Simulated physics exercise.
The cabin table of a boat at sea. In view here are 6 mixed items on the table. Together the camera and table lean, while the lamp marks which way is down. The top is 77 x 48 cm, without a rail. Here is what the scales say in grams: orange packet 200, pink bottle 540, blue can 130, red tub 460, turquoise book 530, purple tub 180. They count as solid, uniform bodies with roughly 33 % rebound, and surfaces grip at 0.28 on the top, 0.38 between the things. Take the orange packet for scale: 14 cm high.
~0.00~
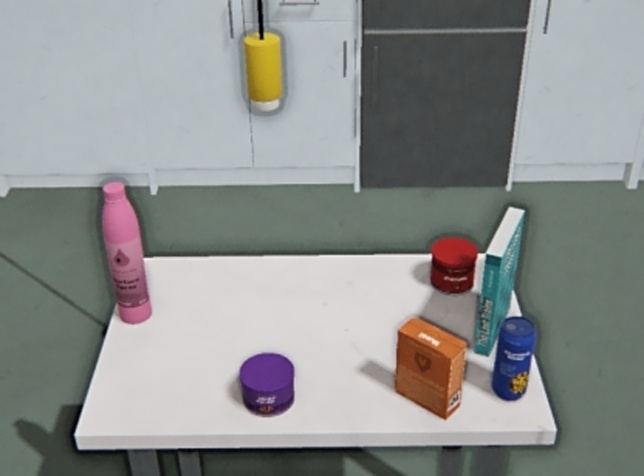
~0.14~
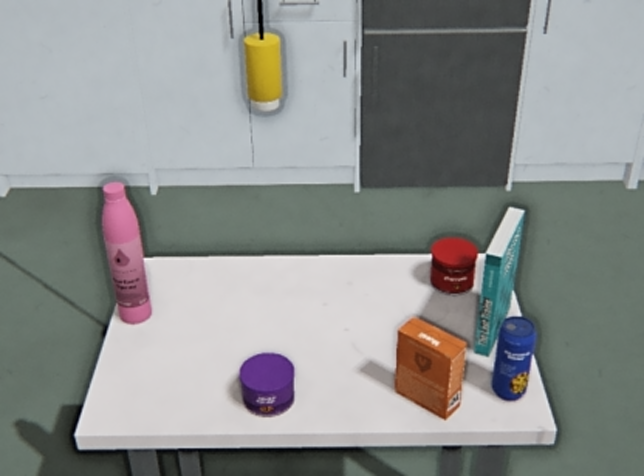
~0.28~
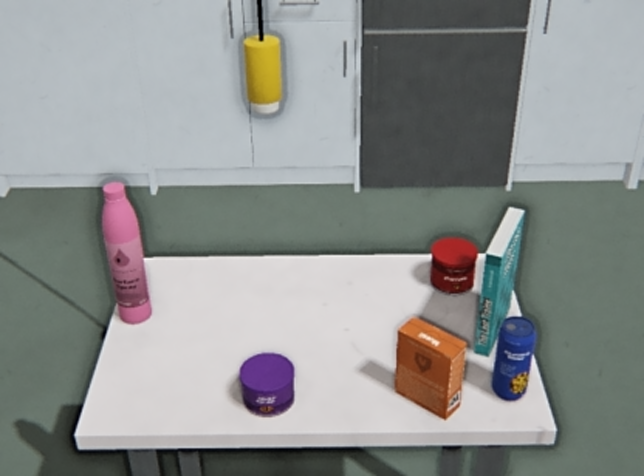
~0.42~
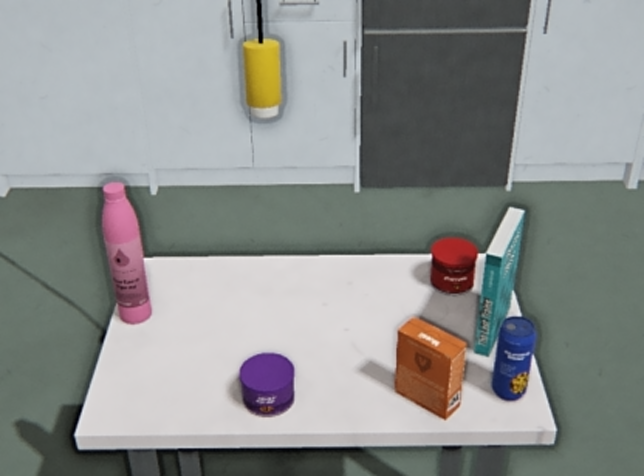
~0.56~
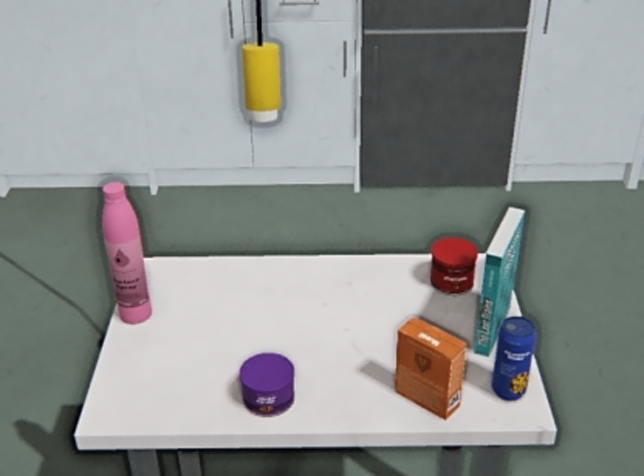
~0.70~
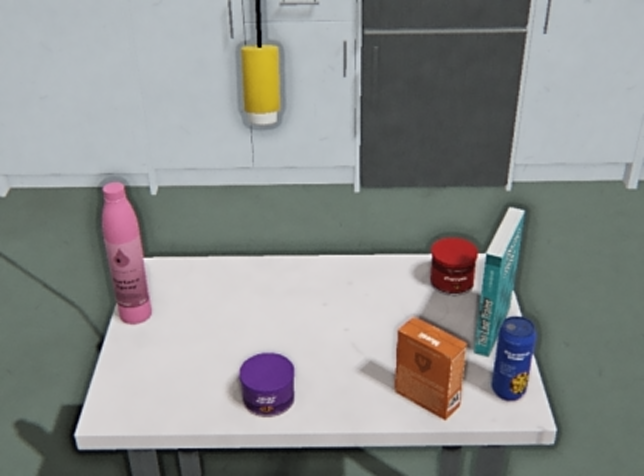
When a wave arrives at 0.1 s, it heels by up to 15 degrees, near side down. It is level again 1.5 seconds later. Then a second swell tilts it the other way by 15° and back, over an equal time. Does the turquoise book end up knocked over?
Most likely it stays vertical.
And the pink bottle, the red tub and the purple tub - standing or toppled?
Final state - pink bottle: Goes over; red tub: Remains on its base; purple tub: Remains on its base.
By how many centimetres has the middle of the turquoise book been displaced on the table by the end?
I'd say about 0 cm between start and finish.
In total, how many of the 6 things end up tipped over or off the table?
All told, 1.
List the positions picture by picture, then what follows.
The first frame shows boat level; turquoise book (499, 283); orange packet (429, 369).
The second frame shows boat level; blue can (513, 360); red tub (453, 267).
The third frame shows heel 2°, near side down; purple tub (268, 385); orange packet (429, 368).
The fourth frame shows heel 6°, near side down; pink bottle (125, 254); blue can (513, 360).
The fifth frame shows heel 10°, near side down; red tub (453, 267); purple tub (268, 385).
The sixth frame shows heel 14°, near side down; turquoise book (499, 283); orange packet (429, 368).
After 1.30 s, heel 5°, near side down; pink bottle tipped 26° from how it sat.
After 1.50 s, boat level; pink bottle on its side.
After 1.90 s, heel 5°, far side down; pink bottle on its side.
At rest (3.6 s), tipped over on the table, pink bottle; the other 5 in place, give or take 5 cm. Seen from the same camera at the end, turquoise book near (499, 282).
